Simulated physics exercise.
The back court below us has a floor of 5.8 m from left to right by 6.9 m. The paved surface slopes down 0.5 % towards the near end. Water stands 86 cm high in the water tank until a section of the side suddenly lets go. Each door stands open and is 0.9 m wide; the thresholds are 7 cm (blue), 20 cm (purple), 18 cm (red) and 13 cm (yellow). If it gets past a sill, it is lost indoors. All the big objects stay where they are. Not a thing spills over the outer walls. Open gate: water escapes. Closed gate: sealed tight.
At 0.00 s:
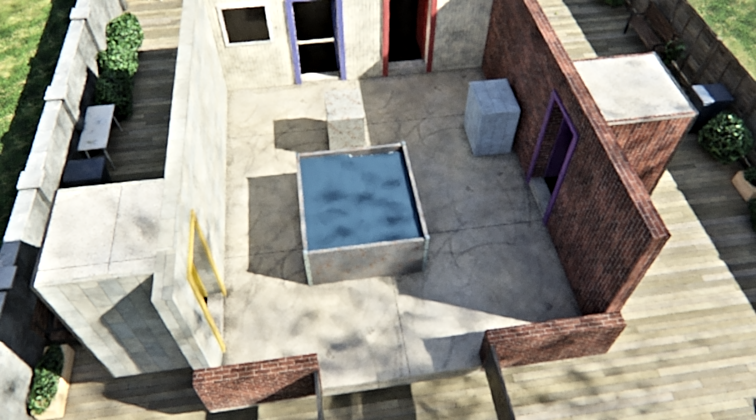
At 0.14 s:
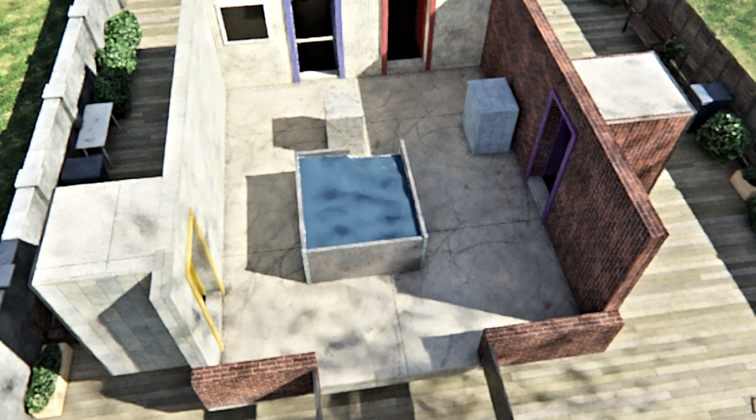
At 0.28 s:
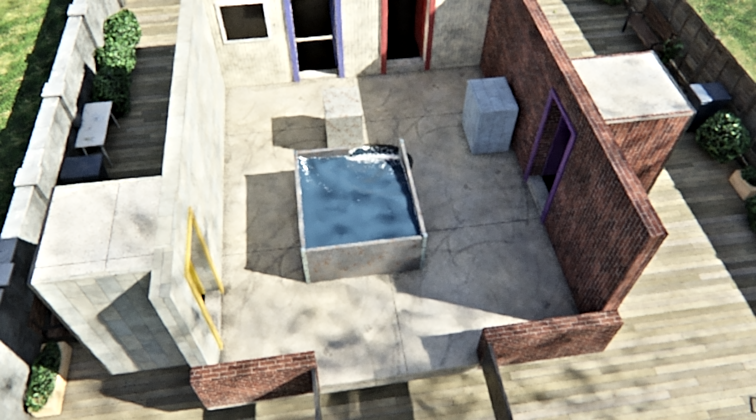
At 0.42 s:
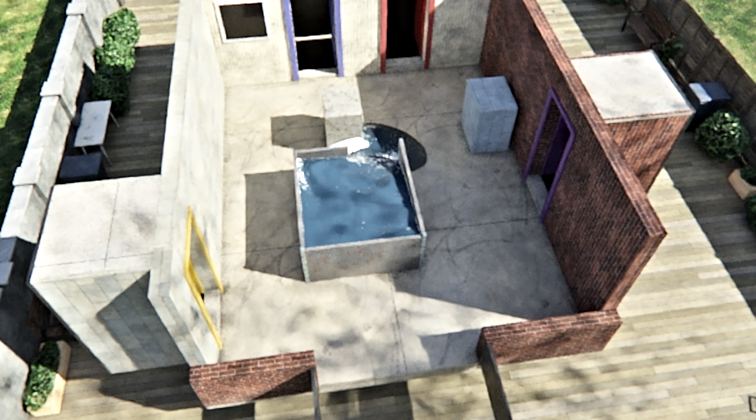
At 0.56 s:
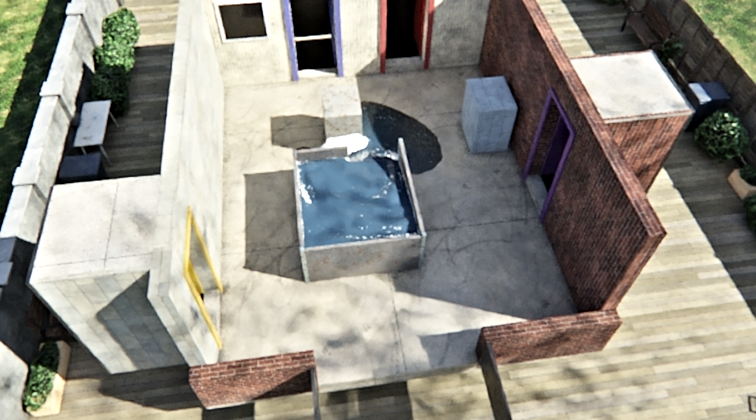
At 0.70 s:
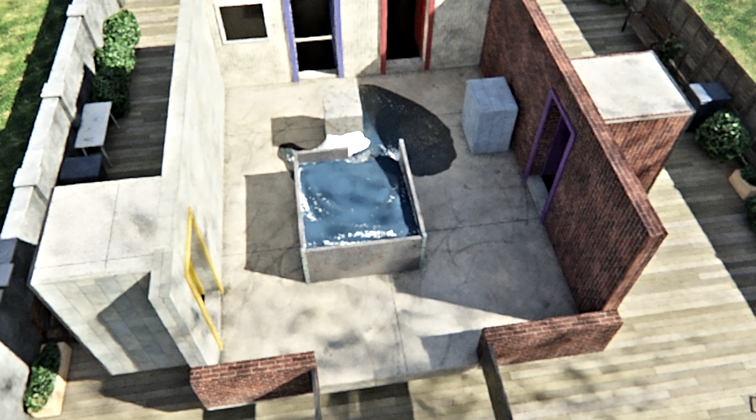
A paved back court, enclosed by pale walls and a brick wall on the right, is seen from high above. A square grey tank of blue water sits mid-court, with pale blocks behind it, purple and red doorways at the back, and a yellow one at left. The camera holds still as the water ripples and pours out the tank's far side, spreading a dark pool across the floor behind.
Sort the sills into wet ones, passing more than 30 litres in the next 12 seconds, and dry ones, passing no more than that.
Blue door: Wet; purple door: Dry; red door: Wet; yellow door: Dry.
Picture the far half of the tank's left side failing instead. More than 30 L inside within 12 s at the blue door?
Then the blue door ends up out of bounds.
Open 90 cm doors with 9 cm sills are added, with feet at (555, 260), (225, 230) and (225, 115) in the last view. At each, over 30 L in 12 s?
Taking them in order, the first gets too little, the second too little and the third enough.
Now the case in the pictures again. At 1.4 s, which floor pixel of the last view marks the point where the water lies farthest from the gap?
Somewhere near pixel (461, 67).
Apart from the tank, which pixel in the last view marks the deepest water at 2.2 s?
About (461, 67).
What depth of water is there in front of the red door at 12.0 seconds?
About 7.5 cm.
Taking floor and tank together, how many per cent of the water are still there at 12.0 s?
Roughly 84 percent.
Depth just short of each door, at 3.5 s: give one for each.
Blue 8 cm, purple 4 cm, red 25 cm, yellow 3 cm.
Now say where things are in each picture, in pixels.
The first frame shows still water, 86 cm deep, in the water tank at (358, 197).
In the second frame, the front is at a hidden place, 0.6 m from the gap on the water tank's far side; 0.3 m2 of floor is under water; 86 cm left at the back of the water tank.
In the third frame, water pours out on the water tank's far side and has run 0.9 m, to a hidden place; typically 15 cm deep outside, 86 cm at the water tank's back.
In the fourth frame, the front is at (371, 125), 1.5 m from the gap on the water tank's far side; 1.9 m2 of floor is under water; 86 cm left at the back of the water tank.
In the fifth frame, the front is at (367, 104), 2.2 m from the gap on the water tank's far side; 3.3 m2 of floor is under water; 80 cm left at the back of the water tank.
In the sixth frame, the front is at (366, 87), 2.8 m from the gap on the water tank's far side; 4.7 m2 of floor is under water; 74 cm left at the back of the water tank.
After 1.4 s water covers 35 % of the floor and is deepest (57 cm) near (360, 159); blue door 6 cm at the sill, 0 L in, purple door not reached, red door 33 cm at the sill, 13 L in, yellow door not reached.
After 2.2 s water covers 40 % of the floor and is deepest (52 cm) near (461, 67); blue door 12 cm at the sill, 5 L in, purple door not reached, red door 32 cm at the sill, 73 L in, yellow door not reached.
After 3.5 s water covers 55 % of the floor and is deepest (36 cm) near (495, 113); blue door 8 cm at the sill, 16 L in, purple door 4 cm at the sill, 0 L in, red door 25 cm at the sill, 126 L in, yellow door 3 cm at the sill, 0 L in.
After 7.0 s water covers 95 % of the floor and is deepest (19 cm) near (266, 91); blue door 11 cm at the sill, 37 L in, purple door 4 cm at the sill, 0 L in, red door 12 cm at the sill, 161 L in, yellow door 3 cm at the sill, 0 L in.
After 12.0 s water covers 95 % of the floor and is deepest (14 cm) near (256, 347); blue door 7 cm at the sill, 68 L in, purple door 5 cm at the sill, 0 L in, red door 8 cm at the sill, 161 L in, yellow door 13 cm at the sill, 1 L in.
